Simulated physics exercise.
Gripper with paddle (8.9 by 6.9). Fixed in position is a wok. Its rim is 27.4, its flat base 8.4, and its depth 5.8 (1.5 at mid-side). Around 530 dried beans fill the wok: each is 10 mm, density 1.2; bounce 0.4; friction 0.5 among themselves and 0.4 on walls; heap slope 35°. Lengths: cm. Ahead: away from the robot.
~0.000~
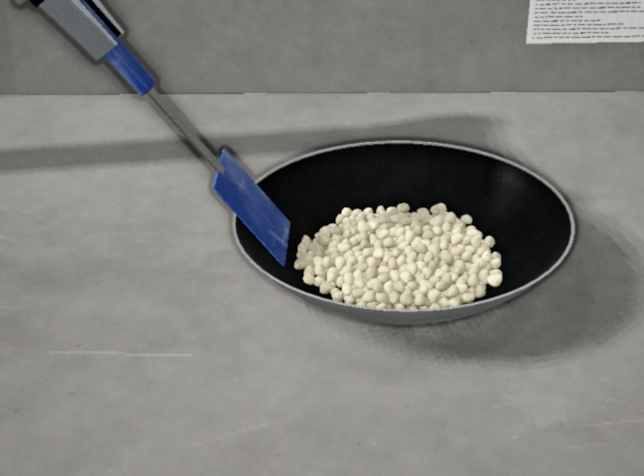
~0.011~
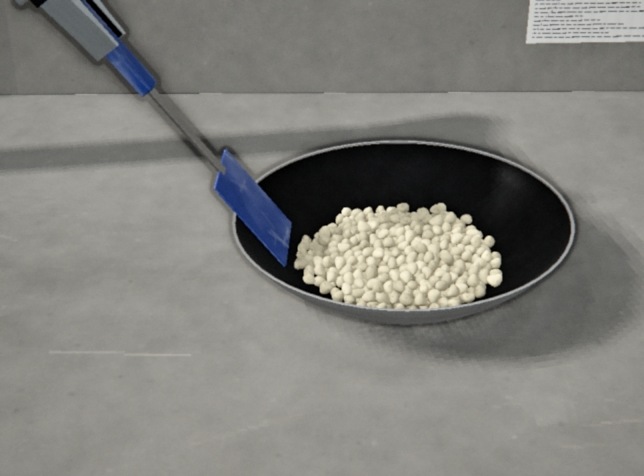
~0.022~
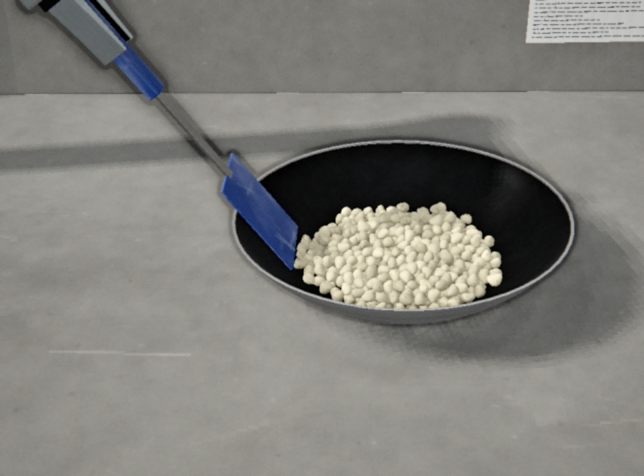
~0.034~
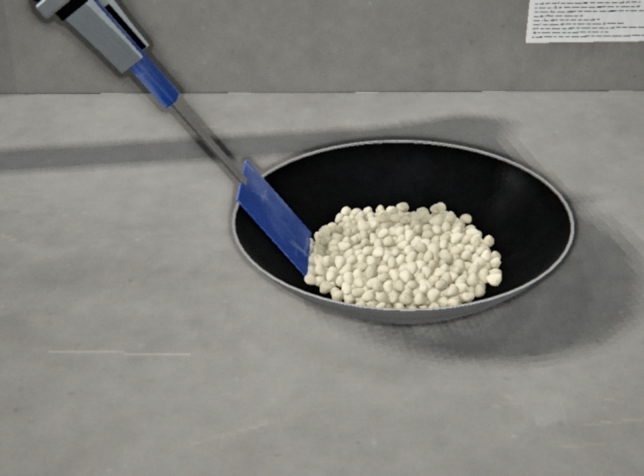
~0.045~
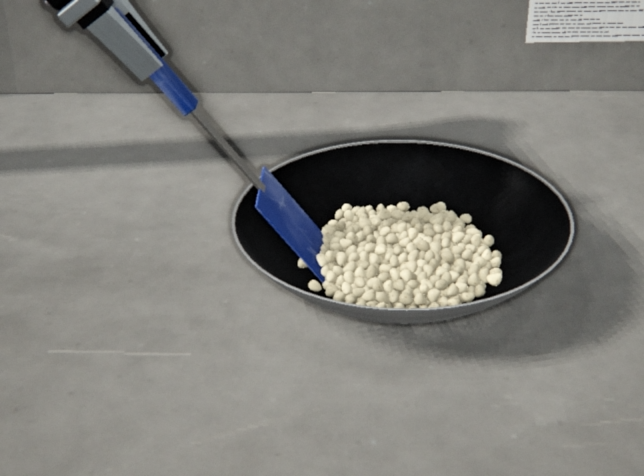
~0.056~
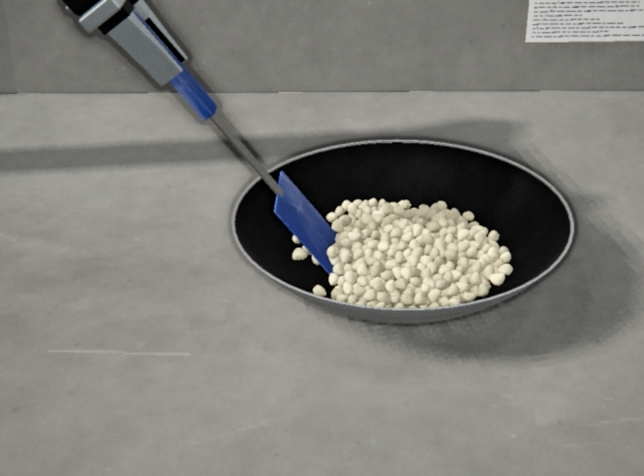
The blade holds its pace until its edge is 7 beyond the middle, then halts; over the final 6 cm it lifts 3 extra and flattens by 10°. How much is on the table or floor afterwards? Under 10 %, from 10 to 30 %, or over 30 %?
From 10 to 30 %.
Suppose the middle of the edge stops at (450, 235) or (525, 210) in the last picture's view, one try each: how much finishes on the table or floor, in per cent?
Close to 10 and close to 40 per cent, respectively.
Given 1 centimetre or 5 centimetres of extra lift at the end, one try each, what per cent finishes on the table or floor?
Roughly 25 per cent, then 15 per cent.
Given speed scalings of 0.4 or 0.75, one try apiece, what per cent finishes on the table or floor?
I'd say near 0 and then near 15 per cent.
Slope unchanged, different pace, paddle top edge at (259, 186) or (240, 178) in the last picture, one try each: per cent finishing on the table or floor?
10 % and 0 %.
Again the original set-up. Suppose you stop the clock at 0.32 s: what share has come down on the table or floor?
My estimate is roughly 10 %.
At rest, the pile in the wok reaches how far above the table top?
It reaches about 6.0 cm.
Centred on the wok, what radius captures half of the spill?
Roughly 34 centimetres.
After 0.08 s, sloping 54°, highest piece 6 above the table; 532 in the wok.
After 0.11 s, sloping 51°, highest piece 7 above the table; 532 in the wok.
After 0.32 s, sloping 44°, highest piece 10 above the table; 436 in the wok, 40 on the table or floor, 56 on the blade or in flight.
After 1.37 s, sloping 44°, highest piece 5 above the table; 436 in the wok, 96 on the table or floor.
In the end, 436 in the wok, 96 on the table or floor. That is 18 % on the table or floor.
